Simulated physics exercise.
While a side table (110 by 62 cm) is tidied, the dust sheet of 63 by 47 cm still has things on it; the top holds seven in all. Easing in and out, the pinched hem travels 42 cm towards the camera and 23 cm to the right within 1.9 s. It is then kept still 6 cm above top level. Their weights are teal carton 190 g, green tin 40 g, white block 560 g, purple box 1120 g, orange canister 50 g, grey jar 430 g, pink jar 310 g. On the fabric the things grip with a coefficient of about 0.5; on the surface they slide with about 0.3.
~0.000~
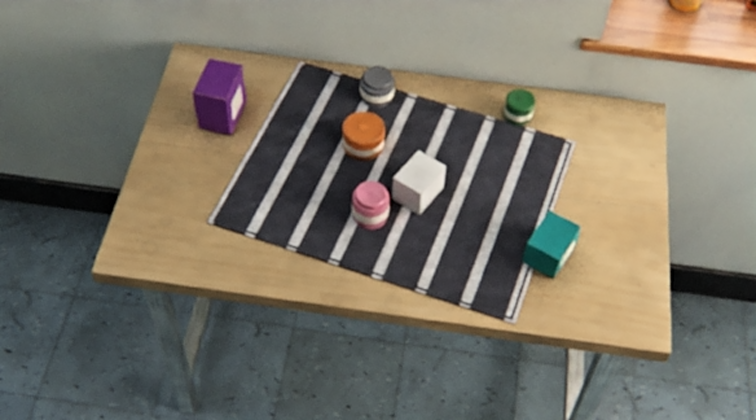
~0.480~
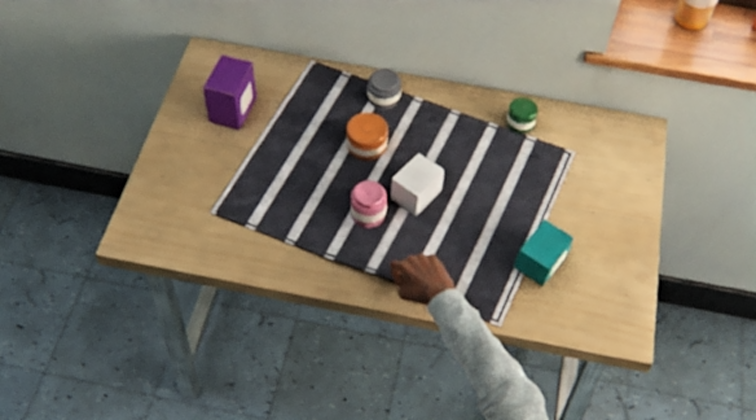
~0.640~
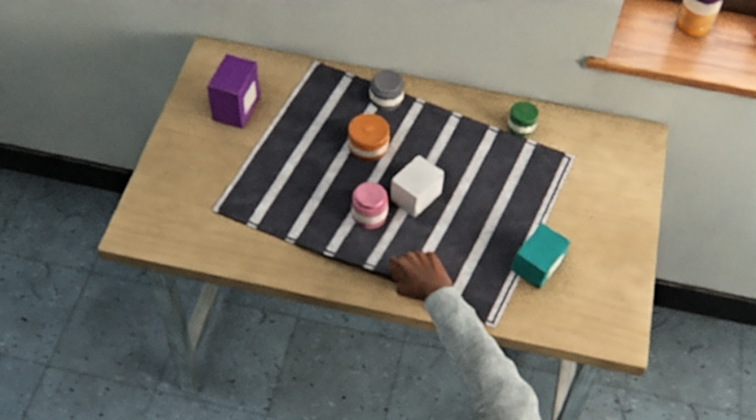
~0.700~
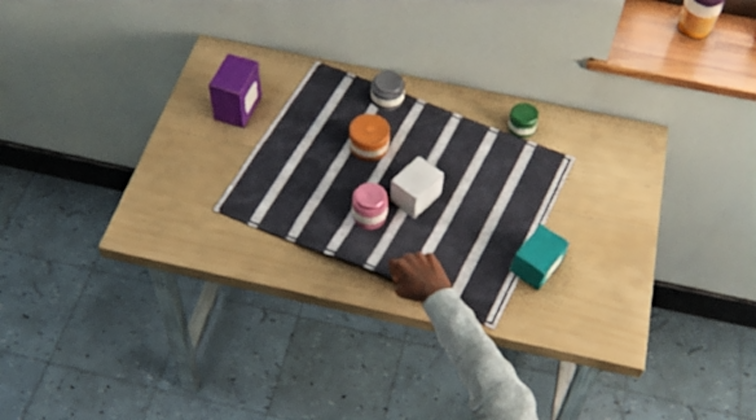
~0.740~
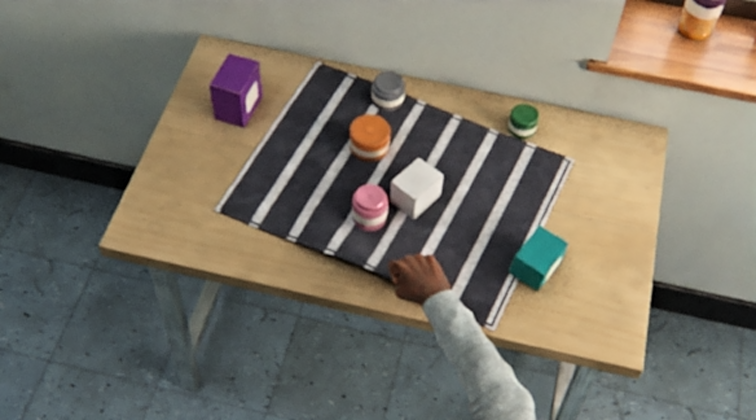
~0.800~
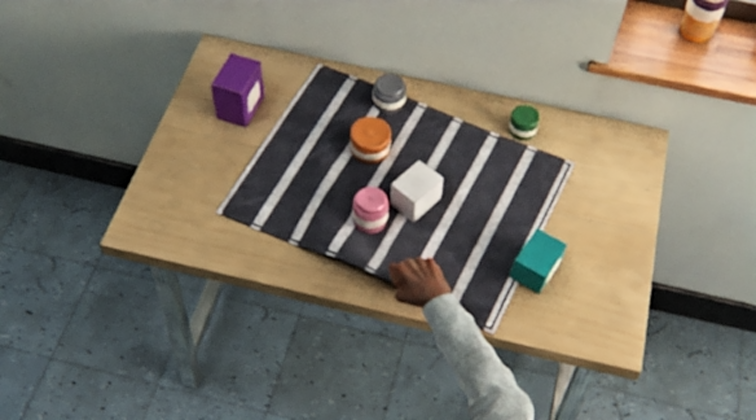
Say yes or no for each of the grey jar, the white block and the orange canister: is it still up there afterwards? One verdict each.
Grey jar - no; white block - no; orange canister - no.
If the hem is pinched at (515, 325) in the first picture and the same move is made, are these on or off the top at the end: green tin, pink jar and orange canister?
Note - green tin: Still on top; pink jar: Off the top; orange canister: Off the top.
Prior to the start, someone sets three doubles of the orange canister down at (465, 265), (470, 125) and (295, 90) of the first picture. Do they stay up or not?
So it goes: The first one ends up off, the next ends up off, the last ends up off.
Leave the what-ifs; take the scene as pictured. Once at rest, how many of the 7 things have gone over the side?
The count is 5.
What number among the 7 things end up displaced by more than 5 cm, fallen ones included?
The number is 5.
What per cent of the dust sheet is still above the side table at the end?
I'd estimate close to 0 per cent.
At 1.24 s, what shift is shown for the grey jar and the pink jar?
The grey jar is about 10 cm off and the pink jar about 15 cm.
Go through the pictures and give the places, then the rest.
The first picture shows grey jar (378, 76); white block (420, 172); orange canister (364, 127); dust sheet corners (208, 223) (300, 62) (575, 142) (514, 324).
The second picture shows dust sheet corners (211, 213) (312, 61); grip (400, 283).
The third picture shows dust sheet corners (213, 211) (316, 61); grip (398, 279).
The fourth picture shows dust sheet corners (214, 210) (317, 61); grip (398, 281).
The fifth picture shows dust sheet corners (215, 211) (318, 62); grip (397, 282).
The sixth picture shows grey jar (390, 83); white block (417, 181); orange canister (371, 132); dust sheet corners (217, 213) (319, 64) (575, 164) (493, 334); grip (398, 285).
By 1.2 s, 90 % of the dust sheet is still over the top; orange canister 13 cm off its start, white block 12 cm off its start, grey jar 12 cm off its start.
By 1.7 s, 60 % of the dust sheet is still over the top; orange canister 30 cm off its start, grey jar 29 cm off its start, white block 29 cm off its start.
By 2.1 s, 5 % of the dust sheet is still over the top; grey jar 63 cm off its start at (398, 340), orange canister over the edge, white block over the edge.
By 2.5 s, 0 % of the dust sheet is still over the top; grey jar over the edge, orange canister over the edge, white block over the edge.
By 4.1 s, 0 % of the dust sheet is still over the top; grey jar over the edge, orange canister over the edge, white block over the edge, pink jar over the edge.
